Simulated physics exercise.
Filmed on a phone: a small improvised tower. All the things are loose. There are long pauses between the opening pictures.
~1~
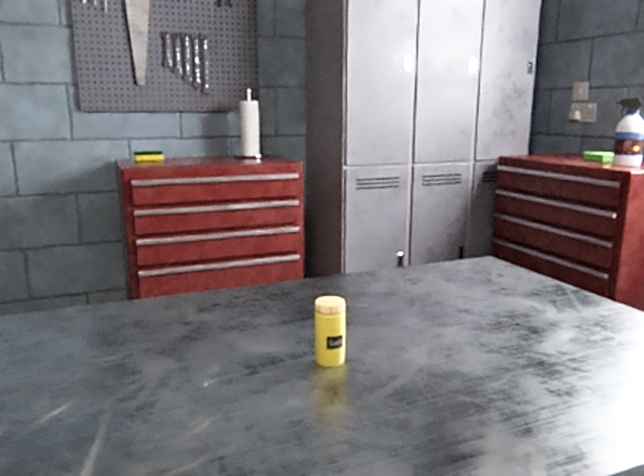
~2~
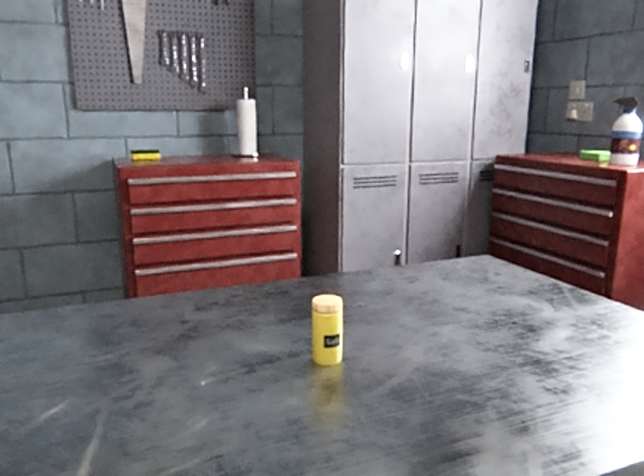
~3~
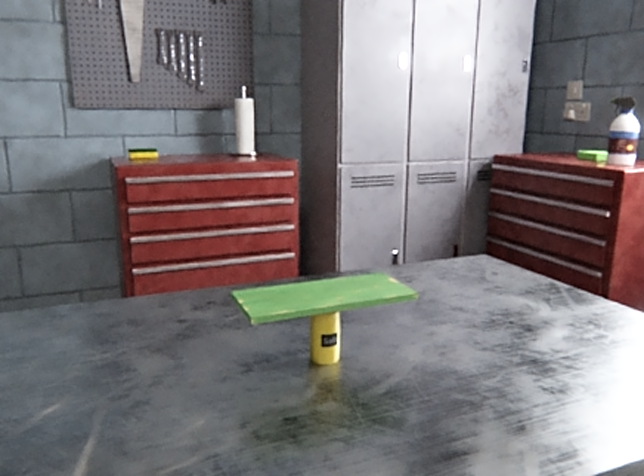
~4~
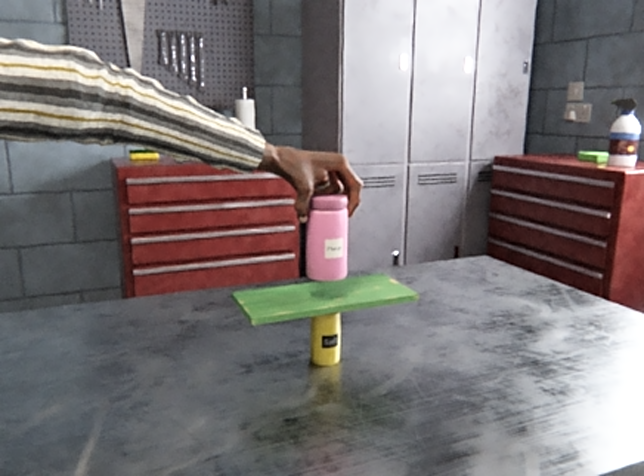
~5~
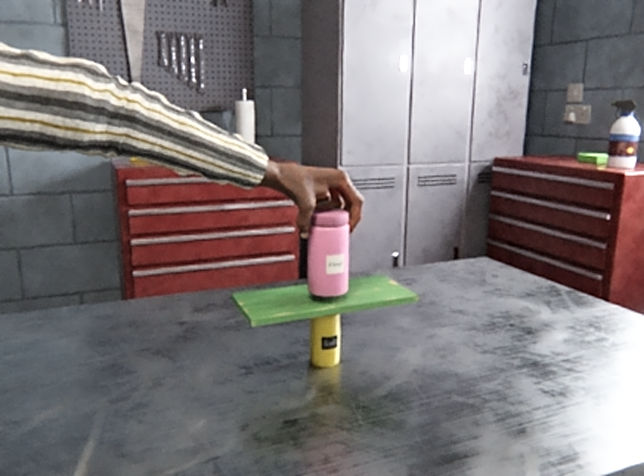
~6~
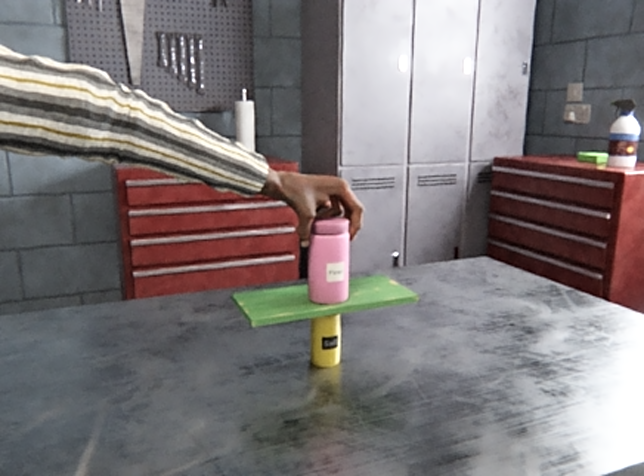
A hand lowers a pink jar onto a green board resting on a yellow shaker.
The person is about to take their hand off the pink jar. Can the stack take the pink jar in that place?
Outcome: The stack keeps its balance.
Then, 0.30 s after the last picture, nothing has stirred.
Then, 0.70 s after the last picture, pink jar resting near (328, 260).
At rest, all 3 in place. Seen from the same camera at the end, pink jar near (328, 260). The stack holds.
